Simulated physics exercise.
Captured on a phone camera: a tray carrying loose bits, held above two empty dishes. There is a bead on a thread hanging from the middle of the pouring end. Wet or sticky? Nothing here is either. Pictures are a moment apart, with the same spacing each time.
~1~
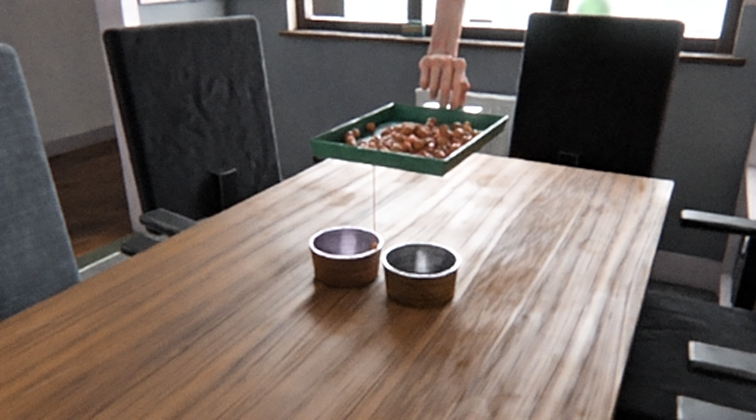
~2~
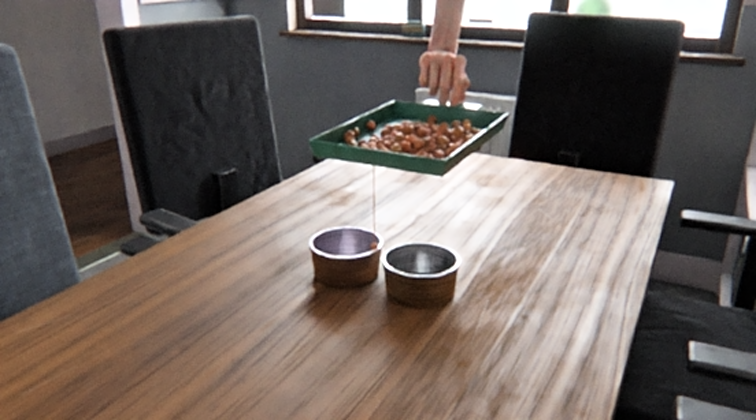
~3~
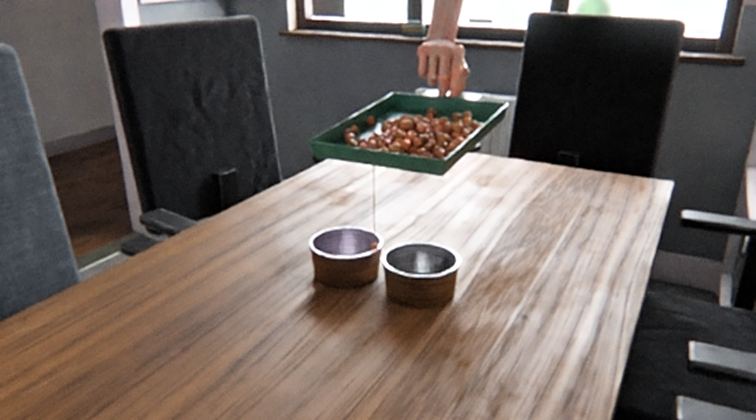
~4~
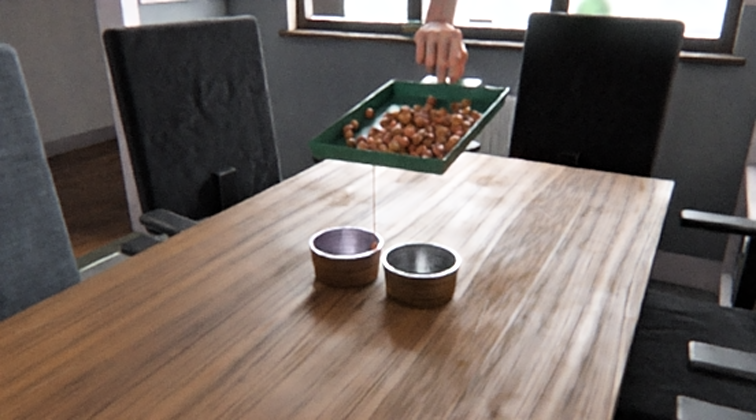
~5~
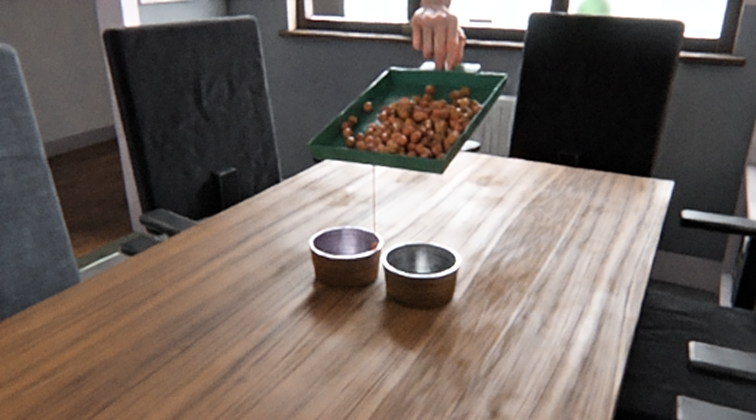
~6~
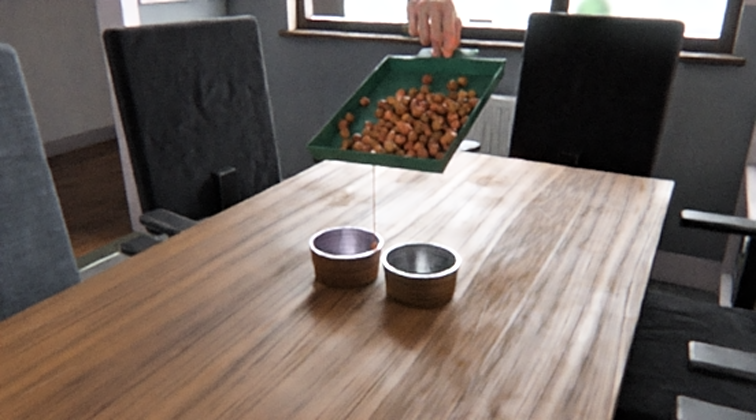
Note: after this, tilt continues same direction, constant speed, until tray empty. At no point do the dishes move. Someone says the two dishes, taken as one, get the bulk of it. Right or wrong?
Wrong, they get less than half.
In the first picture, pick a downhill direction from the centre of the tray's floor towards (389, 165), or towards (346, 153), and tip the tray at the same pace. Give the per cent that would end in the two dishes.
First case around 0 per cent, second case 30 per cent.
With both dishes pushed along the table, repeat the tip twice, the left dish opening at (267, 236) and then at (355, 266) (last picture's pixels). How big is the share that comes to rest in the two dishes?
Trial 1 near 20 percent, trial 2 near 30 percent.
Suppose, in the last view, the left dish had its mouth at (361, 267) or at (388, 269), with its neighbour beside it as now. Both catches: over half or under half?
At place one the minor share; at place two the minor share.
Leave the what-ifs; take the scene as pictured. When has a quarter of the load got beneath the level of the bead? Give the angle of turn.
It is at around 110 degrees by then.
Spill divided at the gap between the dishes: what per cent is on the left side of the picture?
Roughly 80 percent.
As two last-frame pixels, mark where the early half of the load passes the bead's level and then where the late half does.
I'd place the first part at (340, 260) and the rest at (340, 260).
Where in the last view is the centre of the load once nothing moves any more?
Near (322, 322).
Soon after the last picture, tray tipped steeply; nearly all on the tray; a stray few in the air.
A little later, tray tipped past a quarter turn; about half on the tray; a small part outside both; about half in the air.
Later still, tray tipped past a quarter turn; a stray few in the right dish; a stray few in the left dish; nearly all outside both.
At rest, tray tipped past a quarter turn; a stray few in the right dish; a stray few in the left dish; nearly all outside both.
